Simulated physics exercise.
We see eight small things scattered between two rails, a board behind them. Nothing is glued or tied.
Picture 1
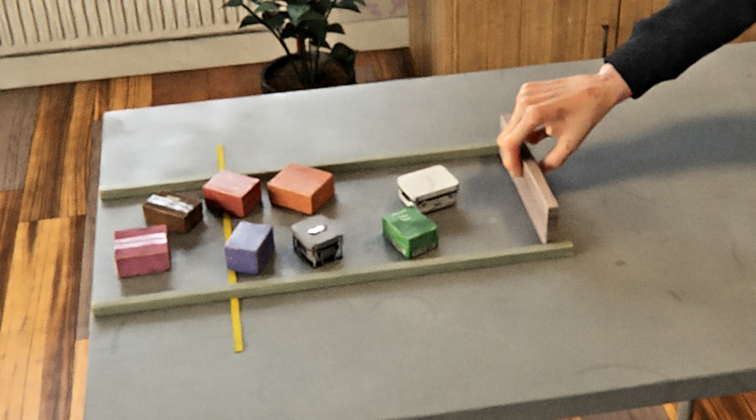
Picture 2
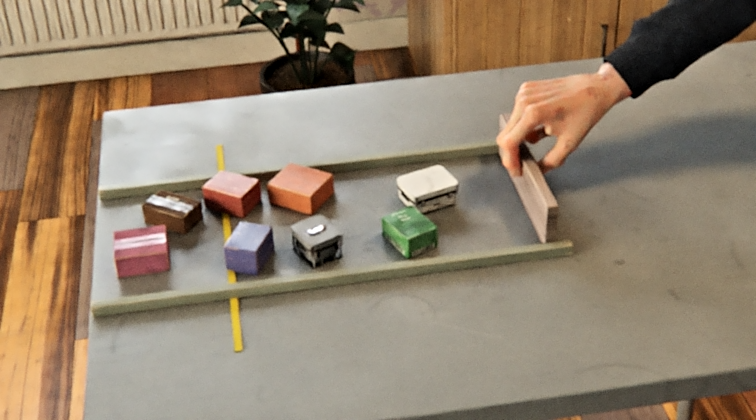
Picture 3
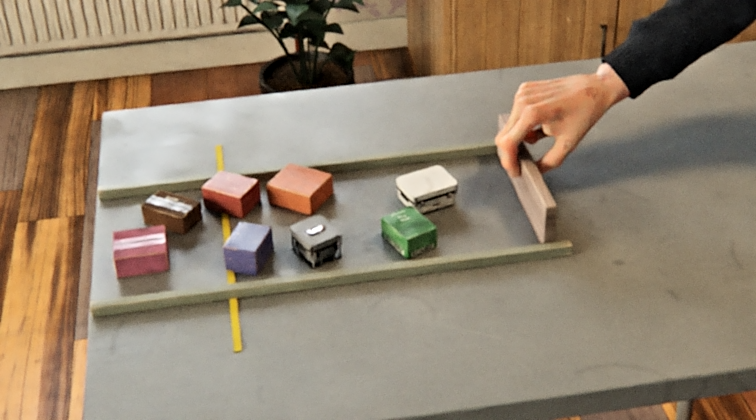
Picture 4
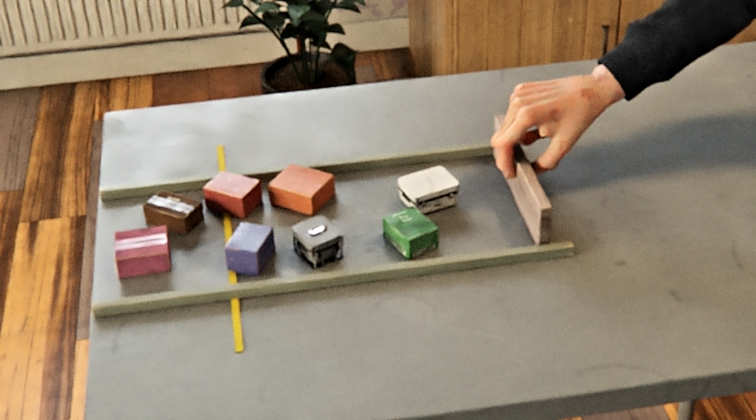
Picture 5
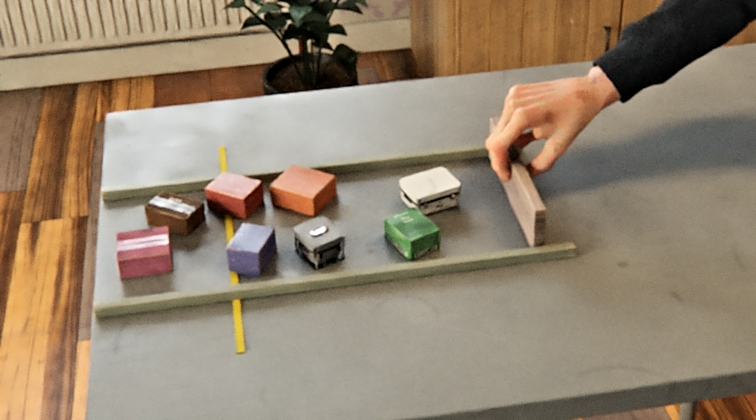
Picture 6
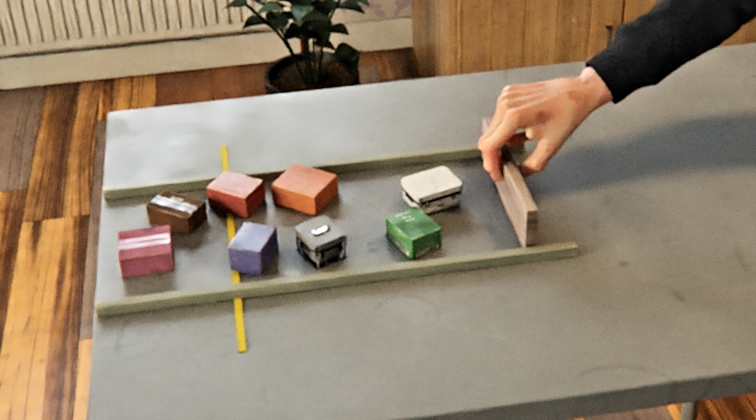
The clip shows eight small blocks and boxes lying between two rails on a gray table, some near a yellow strip, while a hand at the right slides an upright board slightly left, the objects staying essentially still.
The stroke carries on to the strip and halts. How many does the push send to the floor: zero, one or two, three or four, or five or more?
Outcome: The number that fall off is zero.
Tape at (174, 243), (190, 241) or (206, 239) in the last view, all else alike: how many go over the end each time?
In that order 4, 2 and 2.
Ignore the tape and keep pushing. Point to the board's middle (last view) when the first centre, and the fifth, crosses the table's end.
About (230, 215), then (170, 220).
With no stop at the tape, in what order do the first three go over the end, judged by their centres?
The order is the pink box, then the red block, then the blue block.
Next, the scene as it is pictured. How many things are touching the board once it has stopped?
In contact: 2.
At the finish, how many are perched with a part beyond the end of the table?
The number is 2.
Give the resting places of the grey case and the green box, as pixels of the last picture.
About (178, 258), and the other about (215, 254).
Early on, none off yet; pink box at rest near (146, 251); brown box at rest near (177, 212); red block at rest near (236, 194).
A while later, none off yet; pink box at rest near (146, 251); brown box at rest near (177, 212); red block travelled a little near (214, 192).
Further along, none off yet; pink box moving near (138, 252); brown box travelled a little near (161, 224); red block travelled well along near (142, 199).
Finally, the number that fall off is zero.
